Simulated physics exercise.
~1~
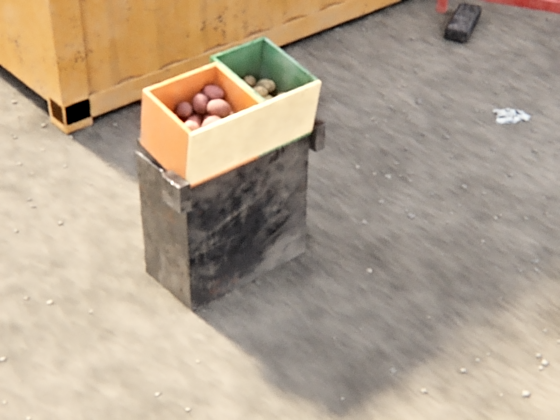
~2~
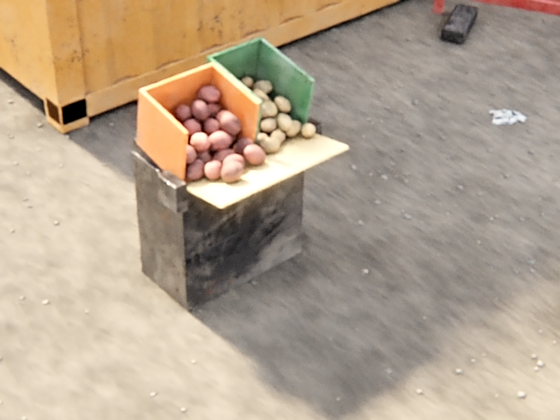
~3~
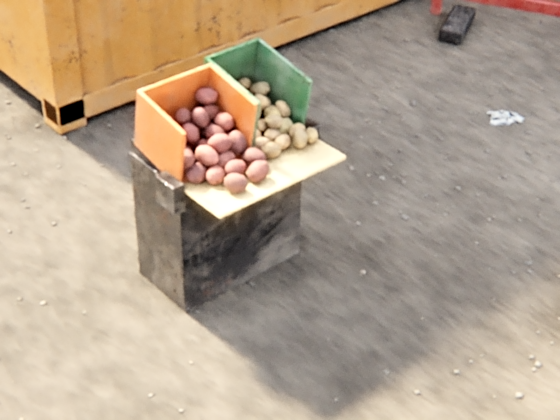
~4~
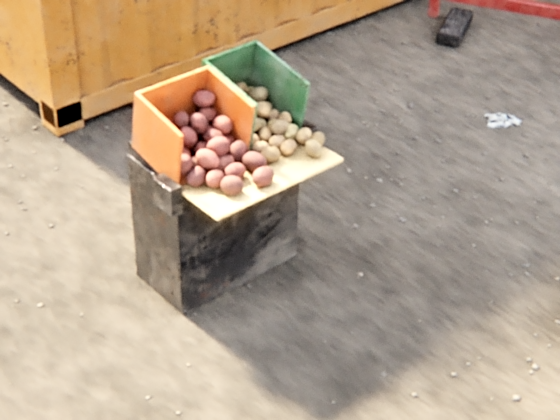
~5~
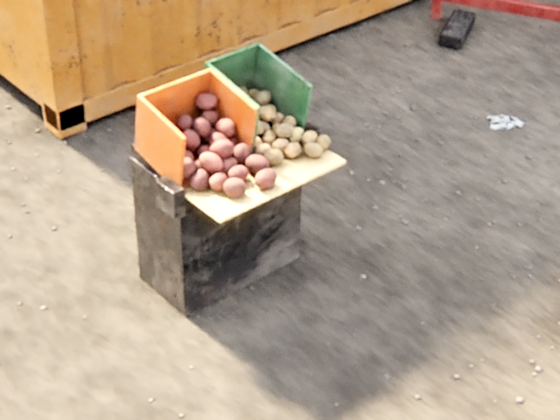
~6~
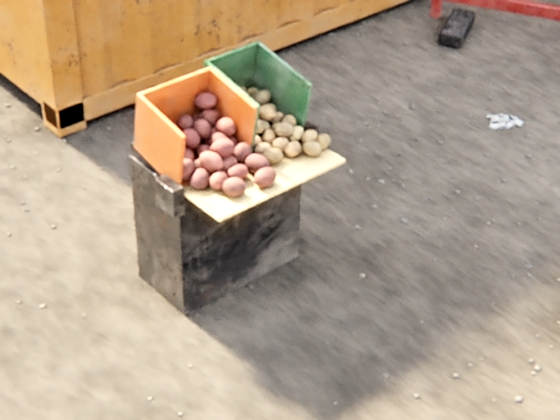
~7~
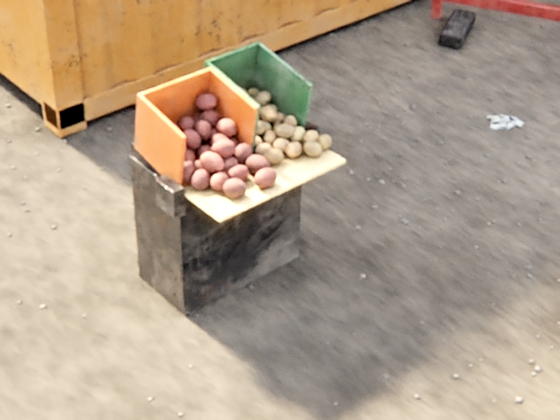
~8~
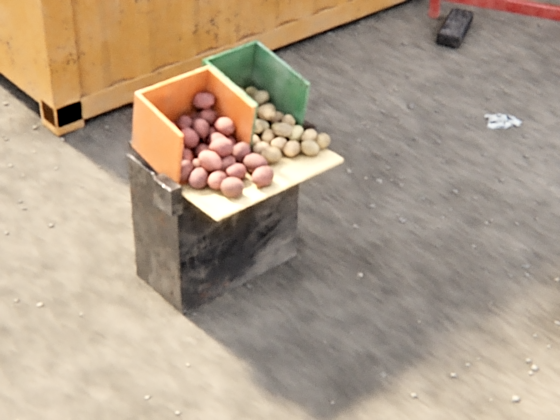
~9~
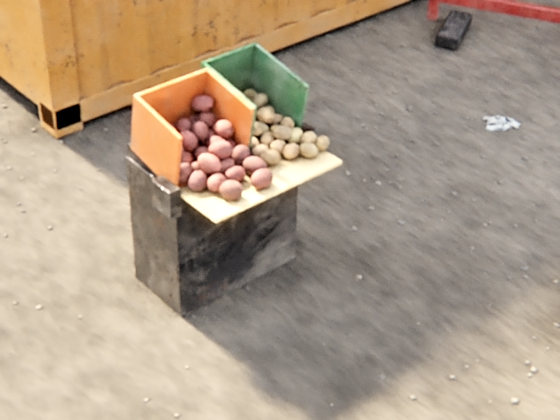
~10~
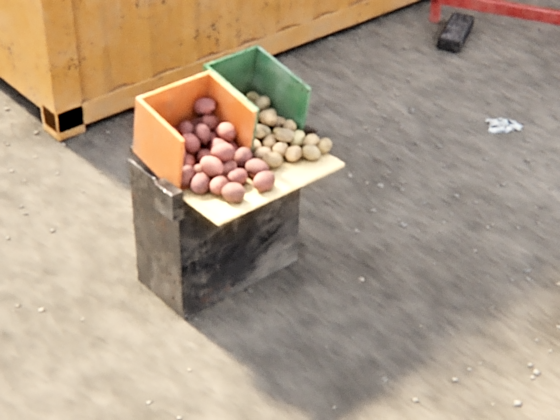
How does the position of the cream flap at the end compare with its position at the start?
At the start the flap leans up across the front of the two hoppers, closing them. At the end it is down on its side, sticking out in front like a shelf with potatoes resting on it.
